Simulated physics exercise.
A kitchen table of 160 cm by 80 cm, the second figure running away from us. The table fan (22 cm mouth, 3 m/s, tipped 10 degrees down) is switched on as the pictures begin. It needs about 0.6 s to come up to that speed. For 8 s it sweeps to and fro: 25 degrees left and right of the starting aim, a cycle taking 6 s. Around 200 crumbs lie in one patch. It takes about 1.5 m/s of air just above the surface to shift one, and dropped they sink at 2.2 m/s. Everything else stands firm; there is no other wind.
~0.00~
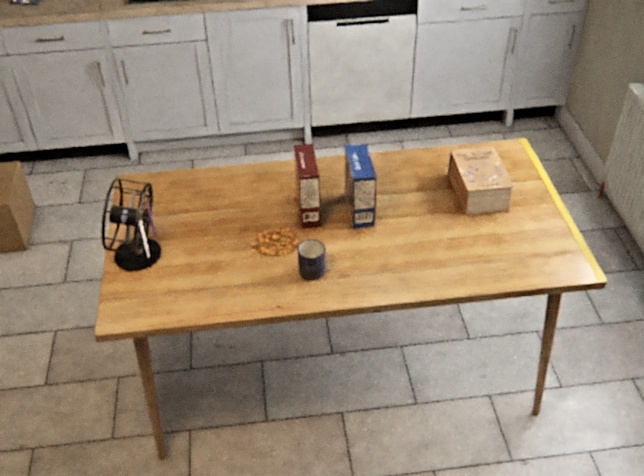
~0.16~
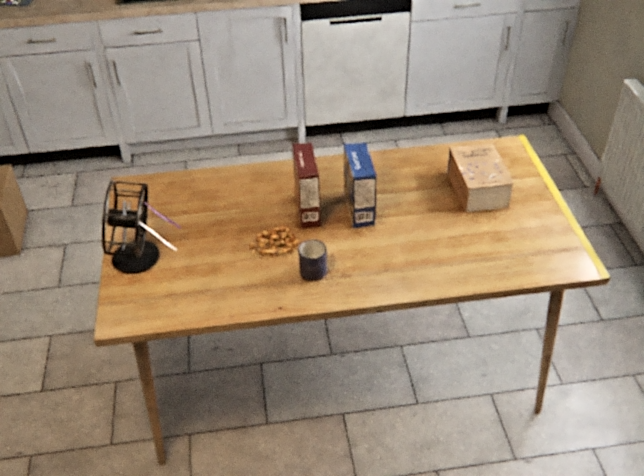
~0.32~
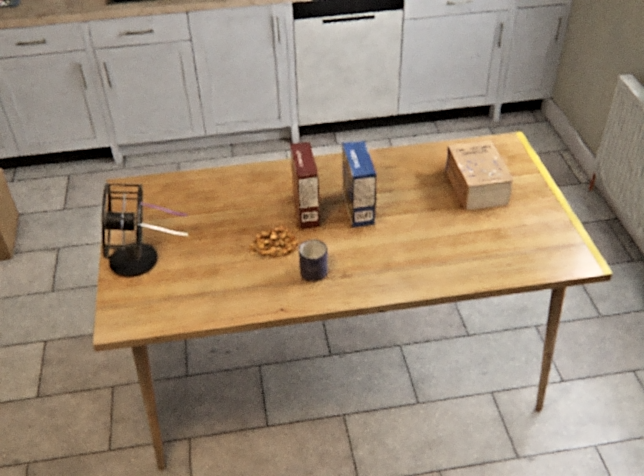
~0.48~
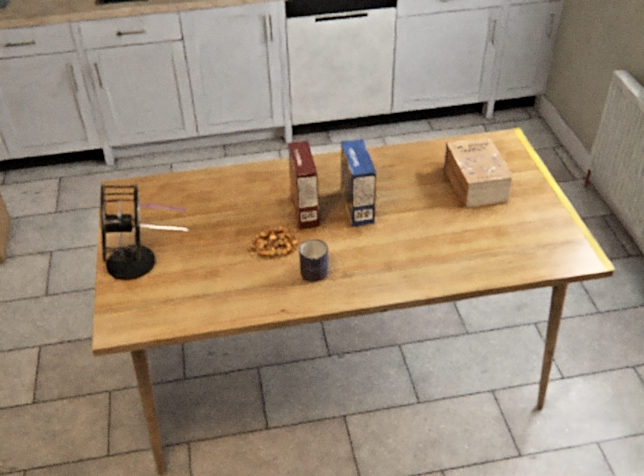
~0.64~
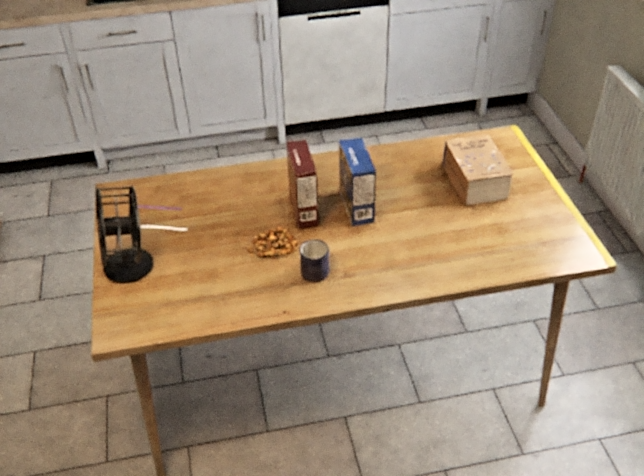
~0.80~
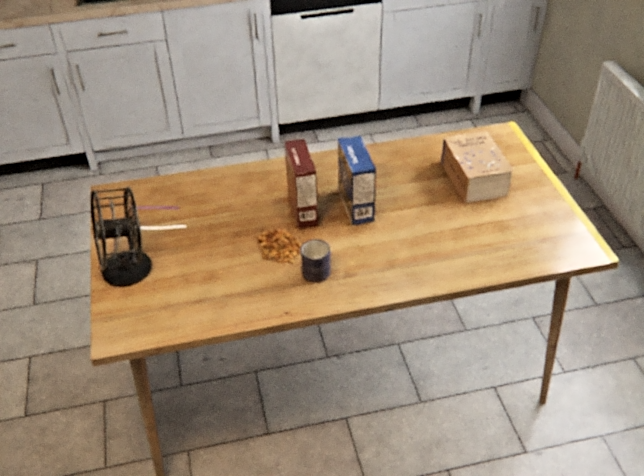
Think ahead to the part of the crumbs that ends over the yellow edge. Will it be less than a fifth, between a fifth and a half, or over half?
The share over the yellow edge is above half.
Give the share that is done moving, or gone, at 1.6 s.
Some 0 per cent.
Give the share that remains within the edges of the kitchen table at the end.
Some 10 per cent.
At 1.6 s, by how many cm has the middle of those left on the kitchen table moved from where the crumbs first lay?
Roughly 75 cm.
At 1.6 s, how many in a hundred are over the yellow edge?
Near 0 %.
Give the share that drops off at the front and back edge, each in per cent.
Roughly 30 % front, 0 % back.
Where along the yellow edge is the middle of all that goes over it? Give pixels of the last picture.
Around (609, 247).
After 1.6 s the count stands so, 0 % are over the yellow edge; the middle of those left on the top is near (516, 249).
After 2.6 s the count stands so, 55 % are over the yellow edge; the middle of those left on the top is near (529, 259).
After 4.4 s the count stands so, 64 % are over the yellow edge.
After 8.0 s, at the end, 67 % are over the yellow edge.
